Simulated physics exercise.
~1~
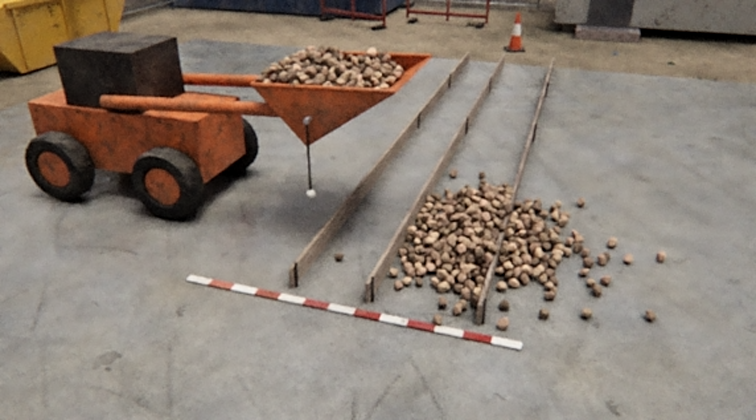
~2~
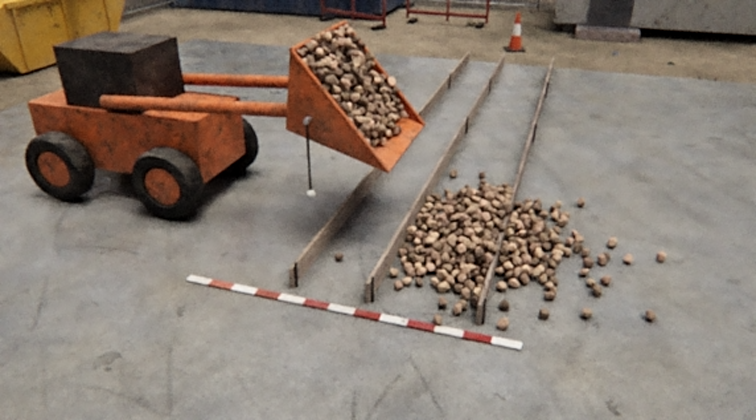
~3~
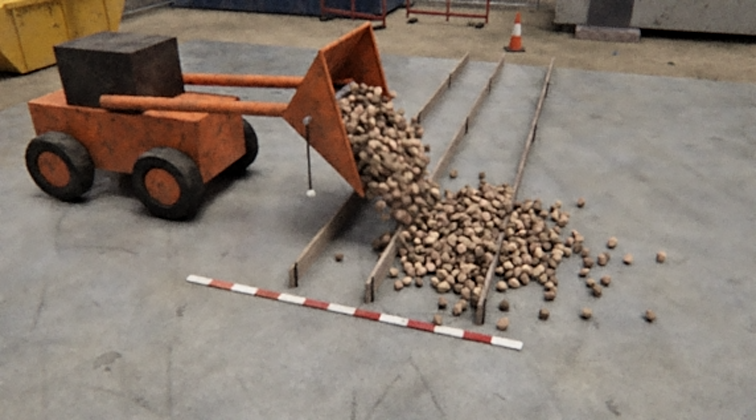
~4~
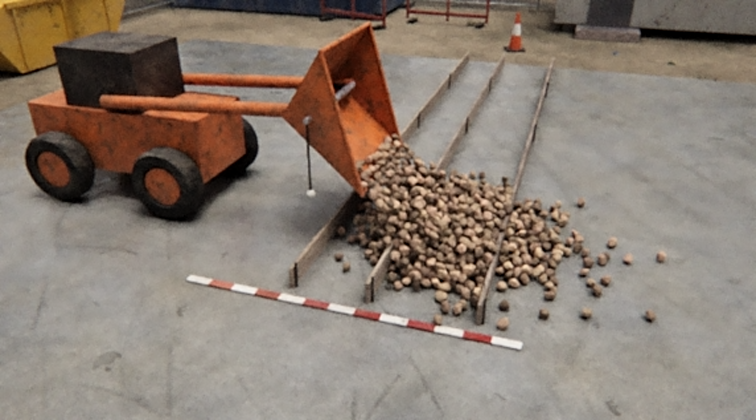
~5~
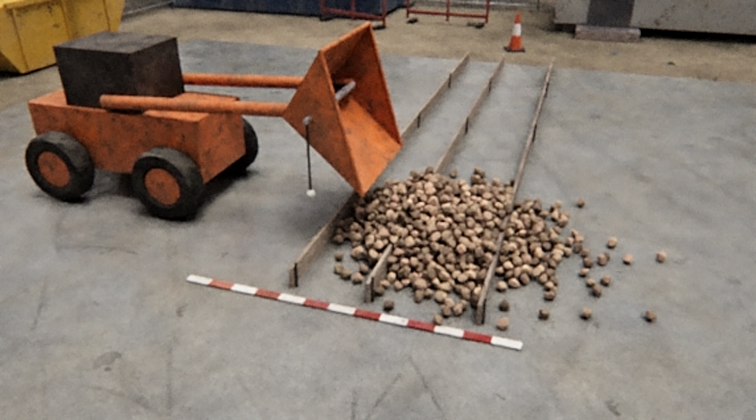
An orange loader tipped its raised bucket forward and poured a load of brownish stones onto the heap already lying across the boards on the floor, and it ended with the bucket empty and still tilted above a wider pile.
